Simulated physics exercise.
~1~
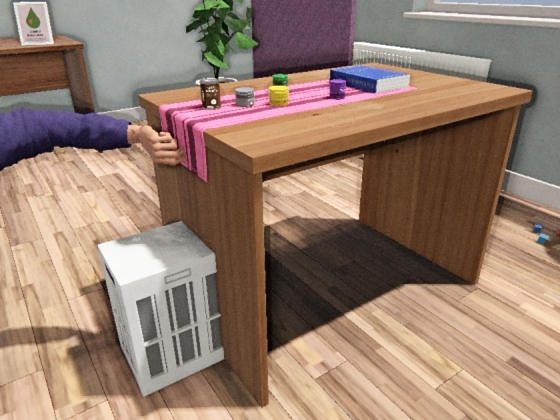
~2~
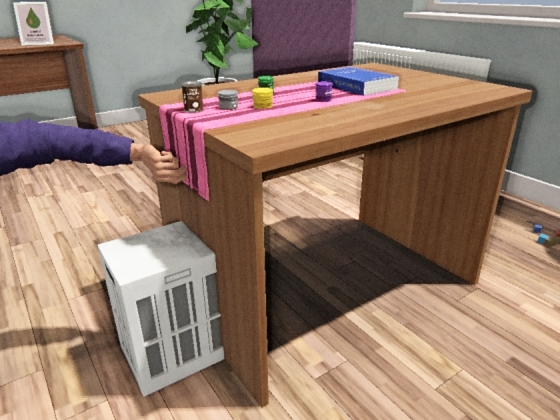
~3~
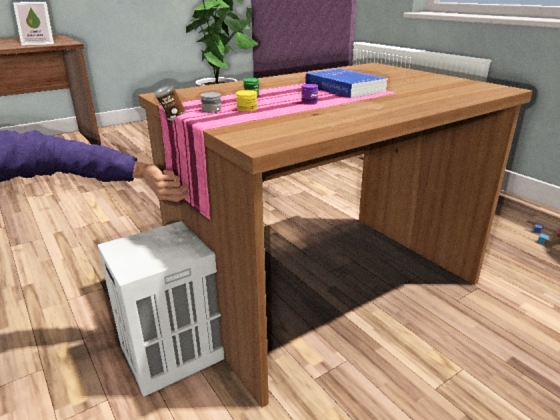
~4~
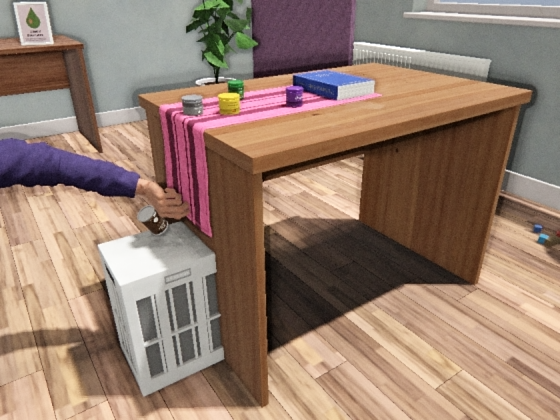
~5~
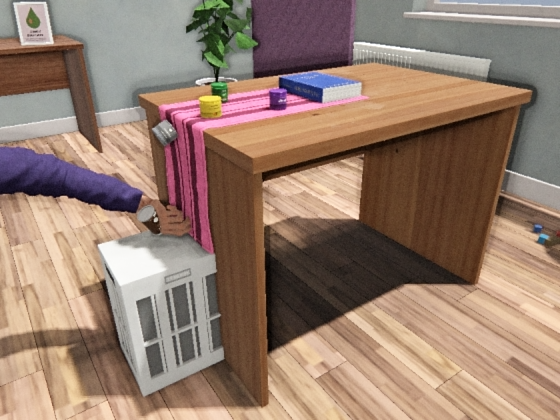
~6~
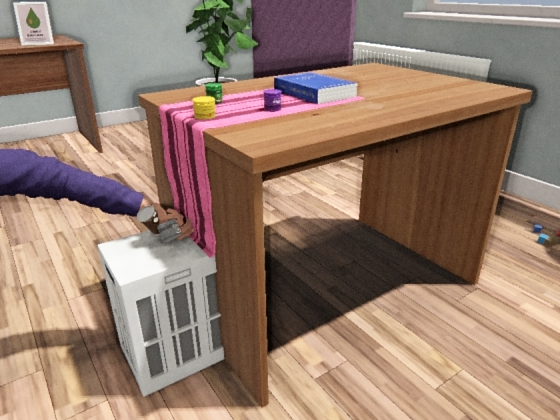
Pink scarf being pulled down over a desk's left end by a hand, carrying a brown can, then a grey pot, off the edge.
